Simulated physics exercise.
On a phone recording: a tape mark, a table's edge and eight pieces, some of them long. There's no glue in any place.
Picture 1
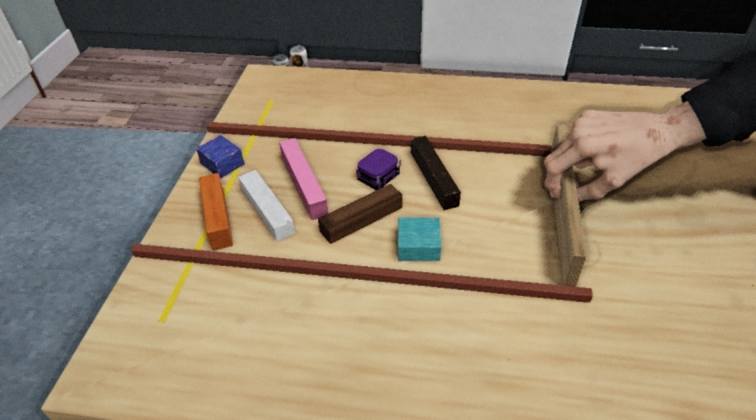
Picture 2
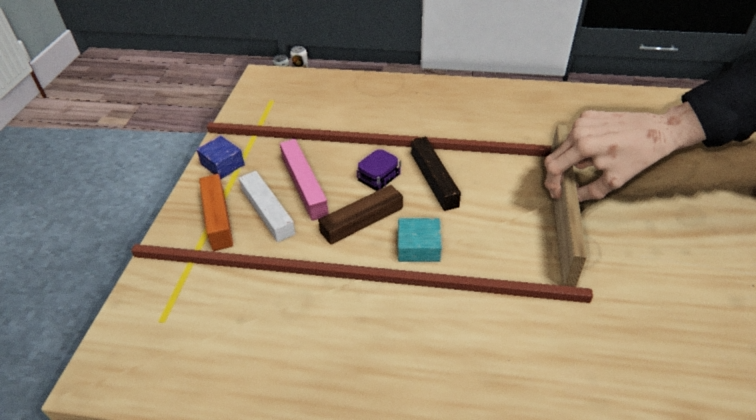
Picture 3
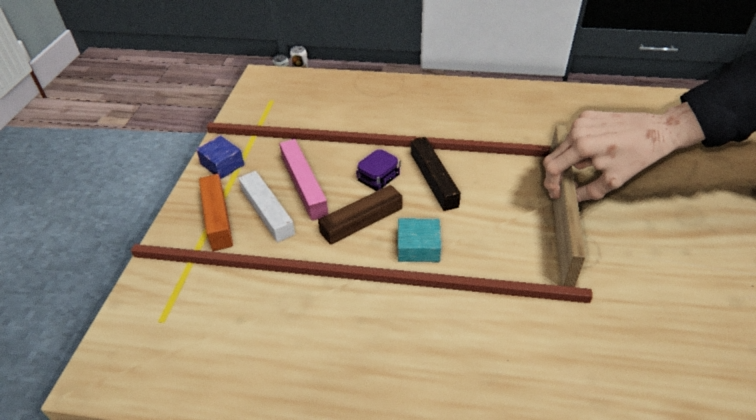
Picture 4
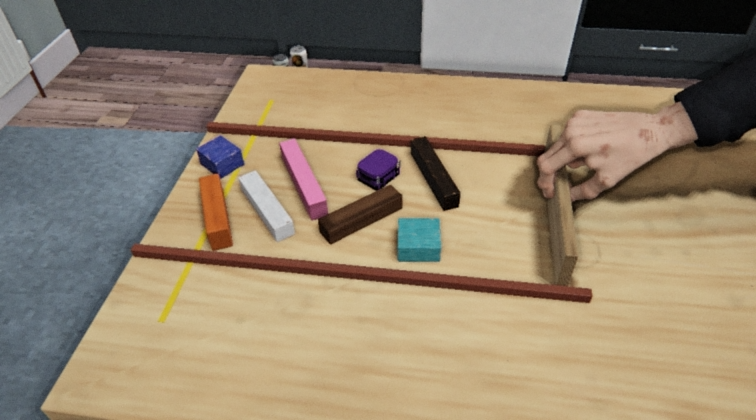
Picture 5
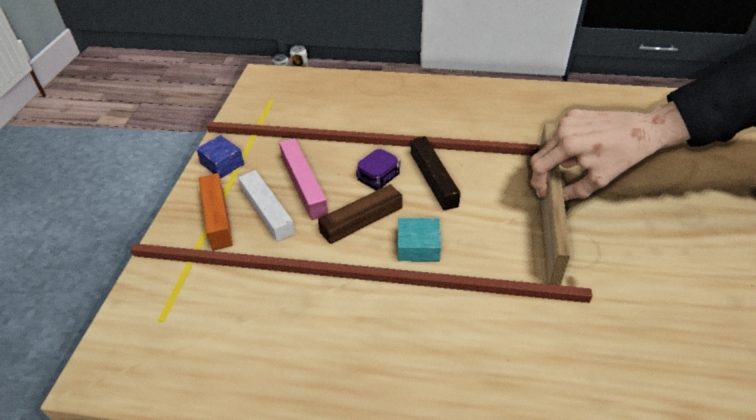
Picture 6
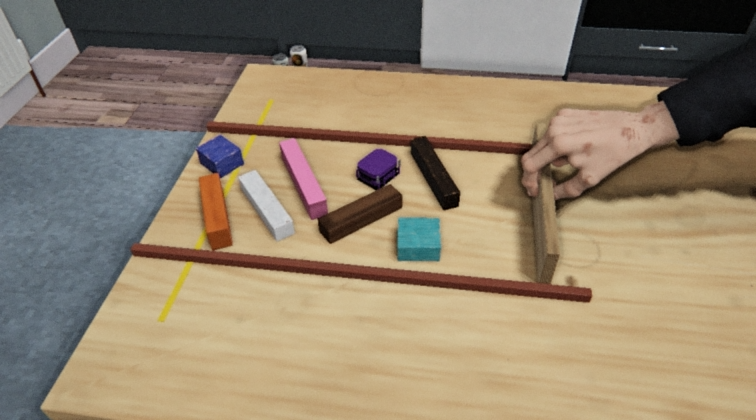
On a light wooden table, a hand at the right slides an upright wooden board slowly a short way left between two dark red strips, while the colourful blocks and sticks lying between them stay still.
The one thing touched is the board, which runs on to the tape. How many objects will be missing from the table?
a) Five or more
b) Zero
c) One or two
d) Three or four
Three or four (d).
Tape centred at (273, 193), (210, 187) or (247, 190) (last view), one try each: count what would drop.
Per try in turn: 0, 5, 3.
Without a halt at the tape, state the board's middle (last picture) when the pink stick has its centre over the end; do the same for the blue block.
Roughly at (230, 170) and roughly at (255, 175).
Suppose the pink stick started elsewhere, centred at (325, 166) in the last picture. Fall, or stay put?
If so, it stays where it is.
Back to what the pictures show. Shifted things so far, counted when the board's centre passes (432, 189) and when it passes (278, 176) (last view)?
That gives 2 for the first and 8 for the second.
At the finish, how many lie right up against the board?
Tally at the end: 2.
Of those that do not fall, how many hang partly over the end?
Overhanging: 1.
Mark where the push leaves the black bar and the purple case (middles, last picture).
Result: One about (231, 155), other about (209, 158).
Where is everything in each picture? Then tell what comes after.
Blue block (220, 156); orange stick (215, 210); white bar (266, 204); board (565, 200); tape (228, 189), in the first picture.
Orange stick (216, 211); black bar (434, 172), in the second picture.
White bar (266, 205); board (564, 200), in the third picture.
Blue block (220, 157); brown stick (361, 213), in the fourth picture.
Orange stick (215, 211); purple case (378, 170), in the fifth picture.
Blue block (220, 156); orange stick (215, 210); white bar (266, 204); board (542, 198); tape (227, 188), in the sixth picture.
A little later, none off yet; blue block at rest near (220, 156); orange stick at rest near (215, 210); white bar at rest near (266, 204).
Next, none off yet; blue block at rest near (220, 156); orange stick moving near (204, 211); white bar shifted a little near (226, 207).
When it is over, the number that fall off is three or four; down, pink stick, white bar, orange stick and blue block.
